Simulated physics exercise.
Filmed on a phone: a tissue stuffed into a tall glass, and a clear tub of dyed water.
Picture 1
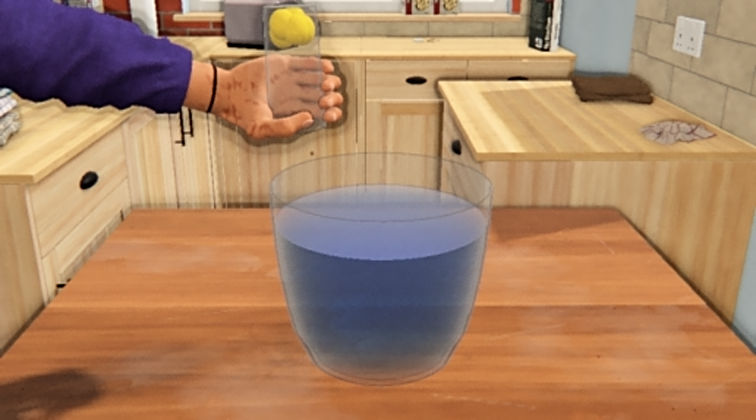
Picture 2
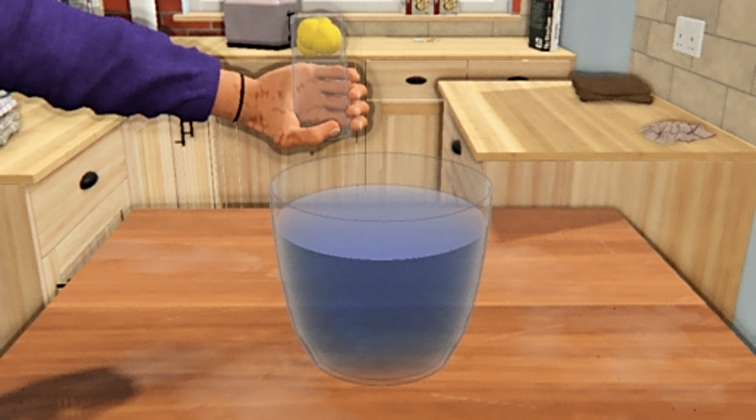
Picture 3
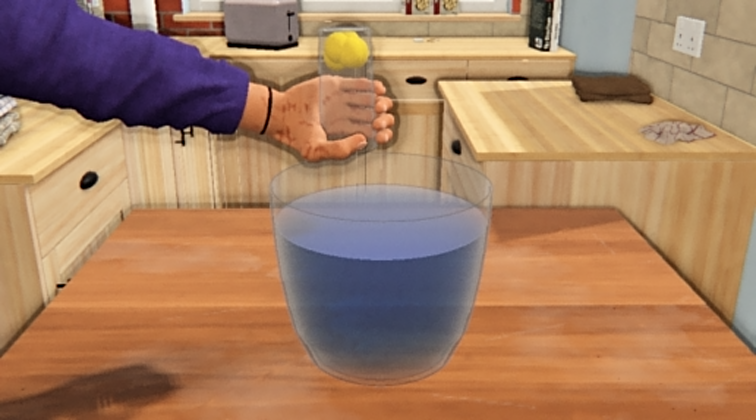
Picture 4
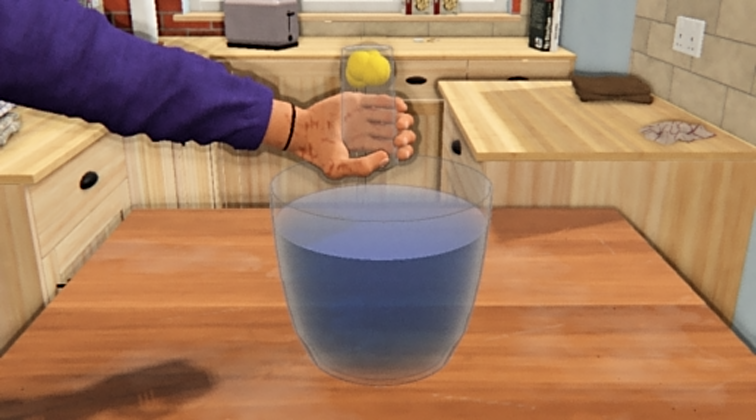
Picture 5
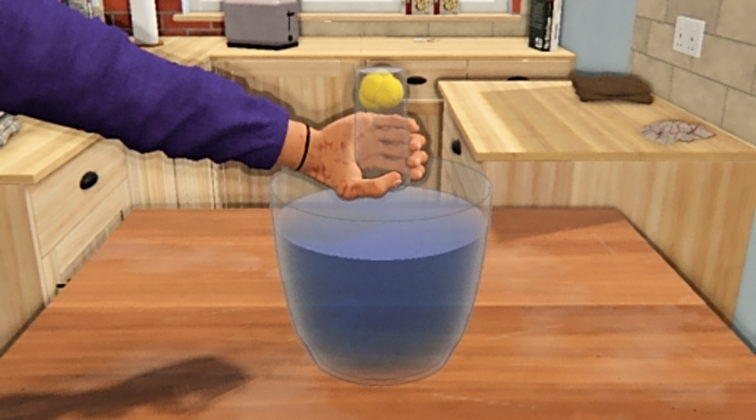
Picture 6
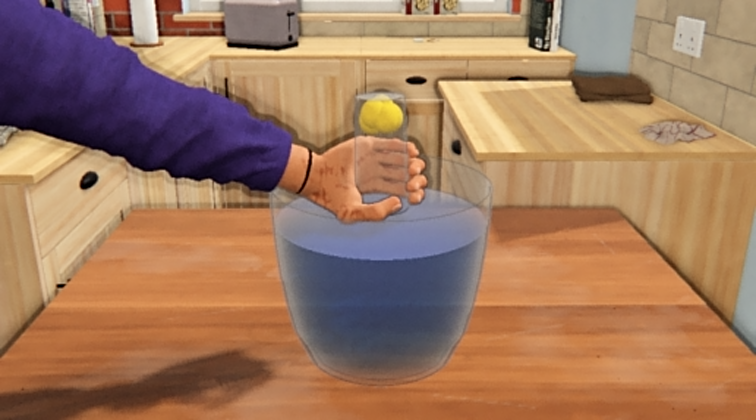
In a kitchen, a hand in a purple sleeve held an upside-down clear glass with something yellow inside, moving it right and down until it was just above the blue water in a clear tub.
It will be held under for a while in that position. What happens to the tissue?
It keeps dry.
Shortly, the tall glass enters the dyed water.
Then, air is trapped inside and holds the level down.
At the finish, the tall glass is under, still full of air, and the tissue is dry.
